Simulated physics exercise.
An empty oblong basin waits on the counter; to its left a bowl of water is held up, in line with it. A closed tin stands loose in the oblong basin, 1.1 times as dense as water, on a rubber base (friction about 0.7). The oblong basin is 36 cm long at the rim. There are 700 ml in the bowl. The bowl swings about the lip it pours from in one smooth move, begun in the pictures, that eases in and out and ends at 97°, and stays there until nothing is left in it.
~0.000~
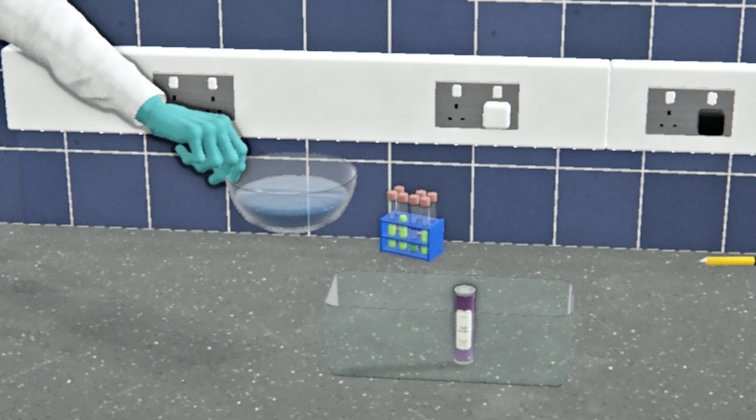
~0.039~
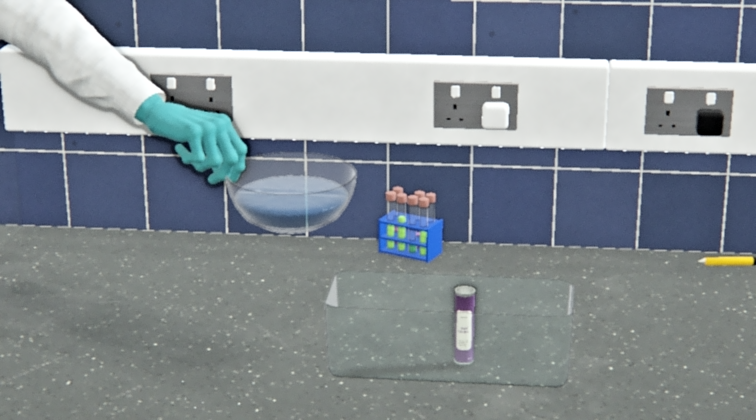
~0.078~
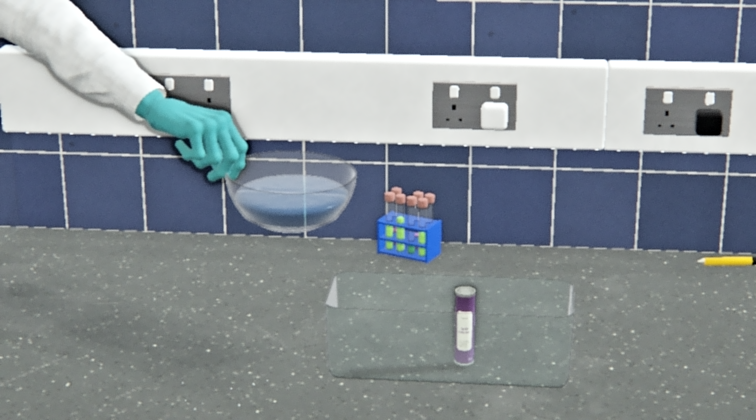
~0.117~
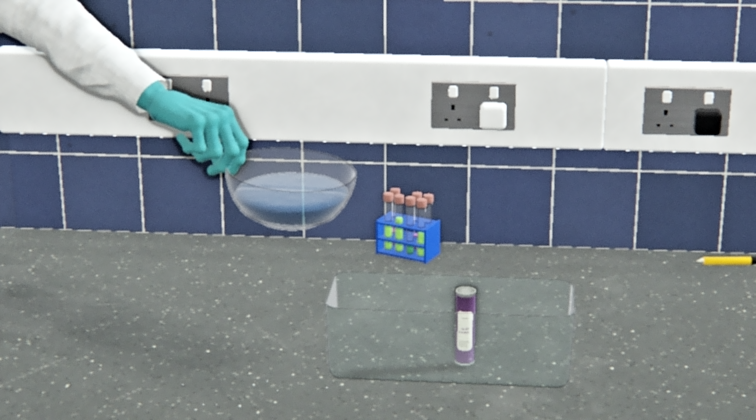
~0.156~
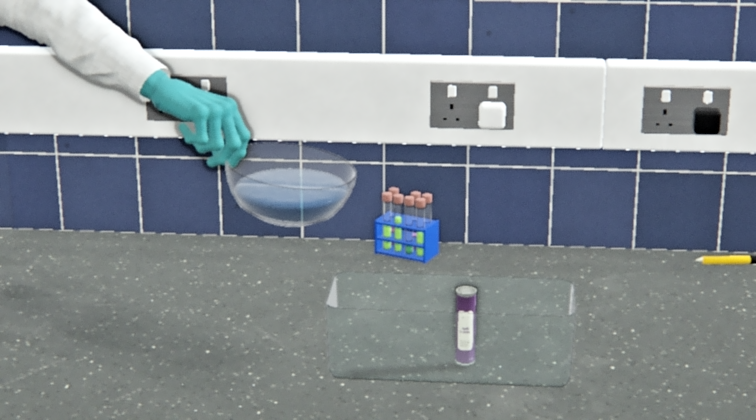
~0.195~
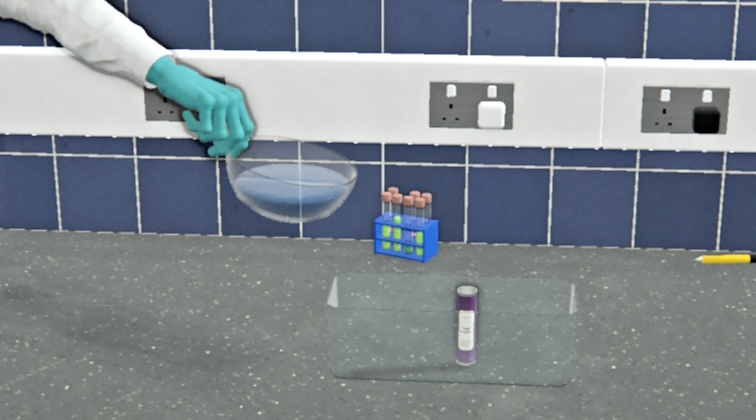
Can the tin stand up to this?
It topples.
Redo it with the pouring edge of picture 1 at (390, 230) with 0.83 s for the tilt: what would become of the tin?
Then it goes over.
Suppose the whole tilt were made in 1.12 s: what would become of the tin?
Then it remains upright.
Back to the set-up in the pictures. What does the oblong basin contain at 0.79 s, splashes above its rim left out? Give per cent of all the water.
Near 62 in a hundred.
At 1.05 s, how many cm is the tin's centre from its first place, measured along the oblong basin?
Some 7 cm.
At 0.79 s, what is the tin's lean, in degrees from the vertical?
Near 5° from upright.
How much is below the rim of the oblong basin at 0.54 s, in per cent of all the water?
About 0 per cent.
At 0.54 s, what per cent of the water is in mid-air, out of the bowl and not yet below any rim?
Near 42 in a hundred.
By 0.54 s the tilt is 70° and 59 per cent is still to pour; the tin stands where it began.
By 0.79 s the tilt is 96° and 3 per cent is still to pour; the tin stands where it began.
By 1.05 s the tilt is 97° and 0 per cent is still to pour; the tin lies on its side.
By 1.33 s the tilt is 97° and 0 per cent is still to pour; the tin lies on its side.
At rest the tin lies on its side.
